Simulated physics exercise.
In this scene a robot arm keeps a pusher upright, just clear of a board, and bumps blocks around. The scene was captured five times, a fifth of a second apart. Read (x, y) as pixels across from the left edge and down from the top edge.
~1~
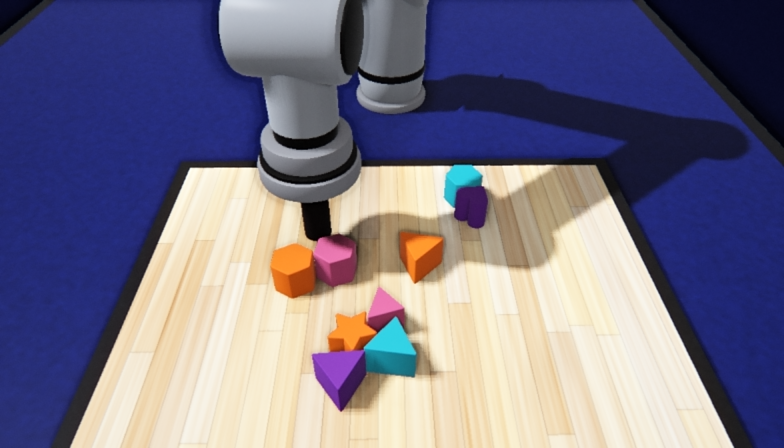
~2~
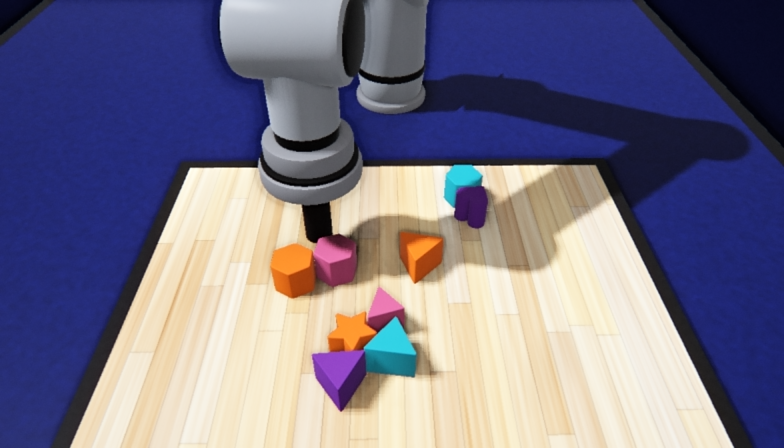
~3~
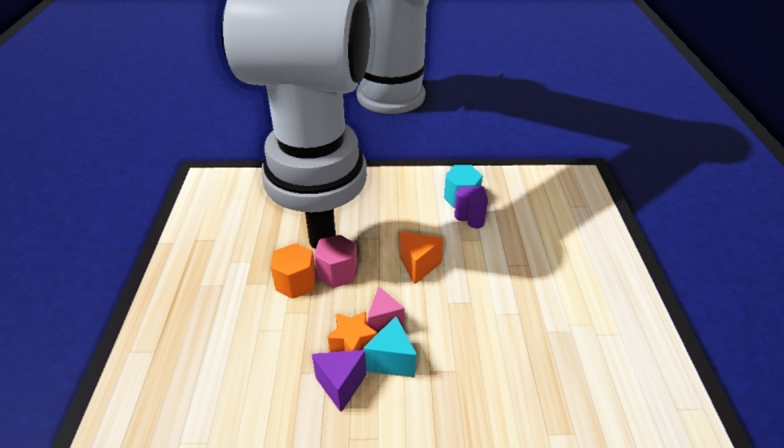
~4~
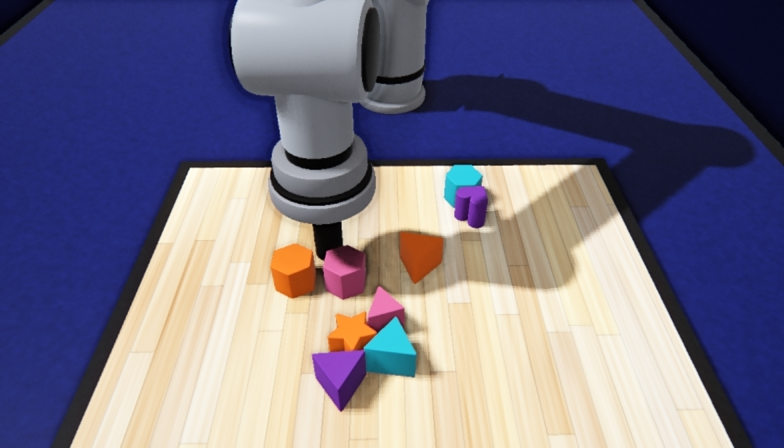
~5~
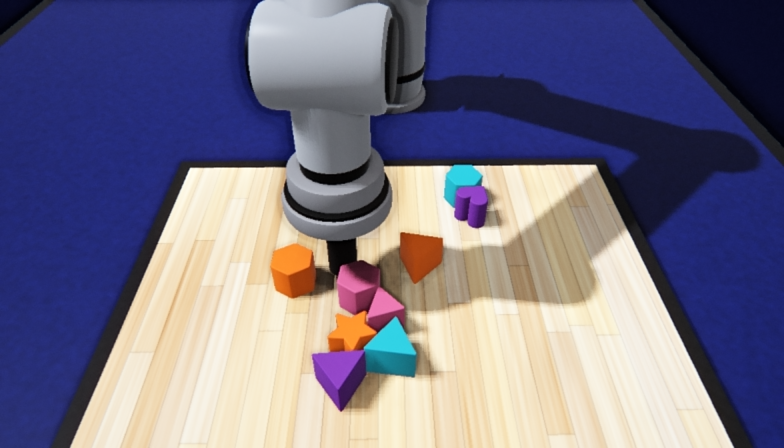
On a pale wooden board edged in black, a grey robot arm holds its black tip beside a pink block among scattered colourful blocks, barely moving at first. The arm then shifts toward the viewer and slightly right, pushing the pink block away from the orange one, close to the pink triangular piece.
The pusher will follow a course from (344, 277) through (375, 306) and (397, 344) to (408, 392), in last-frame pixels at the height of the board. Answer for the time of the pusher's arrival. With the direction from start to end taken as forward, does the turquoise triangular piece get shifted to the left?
No, I don't think so.
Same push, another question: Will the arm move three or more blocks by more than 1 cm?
Going by the path, yes.
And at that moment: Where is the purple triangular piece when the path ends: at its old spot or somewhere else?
It stays.
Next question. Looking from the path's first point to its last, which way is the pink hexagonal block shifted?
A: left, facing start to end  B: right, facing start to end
Correct choice: A.
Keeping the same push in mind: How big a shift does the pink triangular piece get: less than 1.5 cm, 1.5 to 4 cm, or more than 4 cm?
Upwards of 4 cm.
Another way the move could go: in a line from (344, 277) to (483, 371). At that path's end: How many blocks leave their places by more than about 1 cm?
The answer will be at least three.
On the path given first. One third of the way, pusher (375, 296); pink hexagonal block (398, 304), turned 15° anticlockwise; pink triangular piece (425, 321), turned 35° clockwise; turquoise triangular piece (393, 348), turned 30° clockwise.
Two thirds of the way, pusher (397, 334); pink hexagonal block (432, 337), turned 45° anticlockwise; pink triangular piece (467, 344); turquoise triangular piece (398, 359), turned 85° clockwise.
At the end, pusher (408, 382); purple triangular piece unmoved; orange star block unmoved; pink hexagonal block (448, 353), turned 70° anticlockwise; pink triangular piece (482, 347), turned 20° anticlockwise; turquoise triangular piece (393, 397), turned 85° clockwise.
